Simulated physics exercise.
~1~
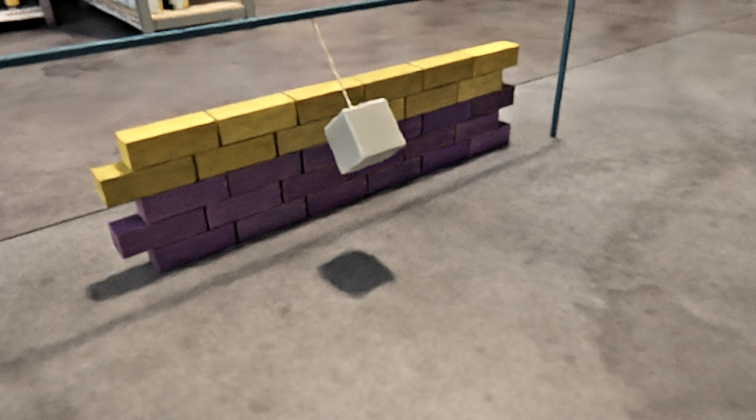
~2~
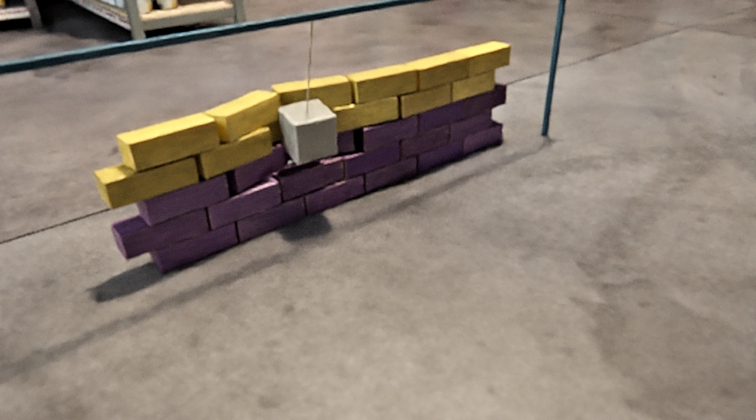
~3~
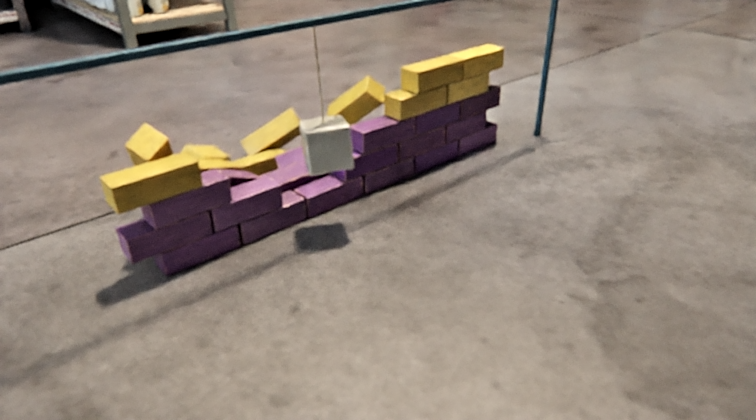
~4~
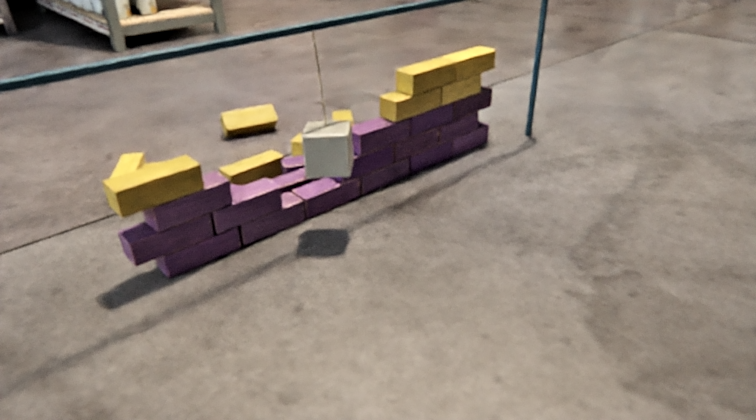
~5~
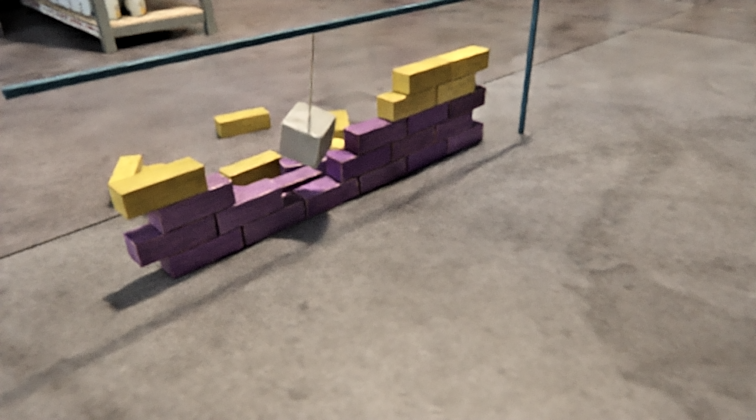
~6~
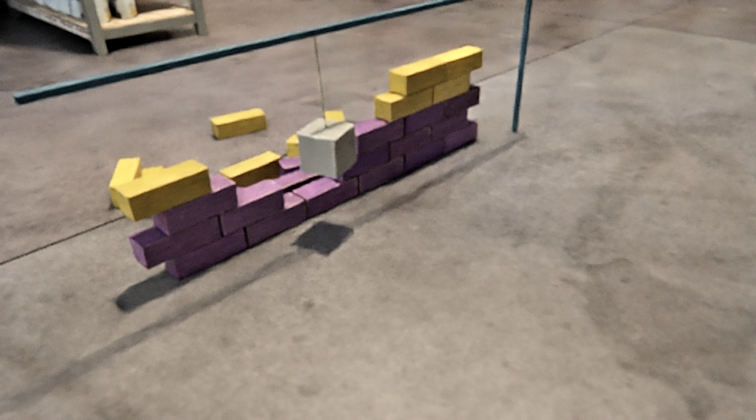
A low wall of yellow and purple blocks stood on a concrete floor as a pale cube hanging from a string swung into it, knocking a gap in the middle and tumbling several yellow blocks, while both ends stayed standing and the cube kept swaying.
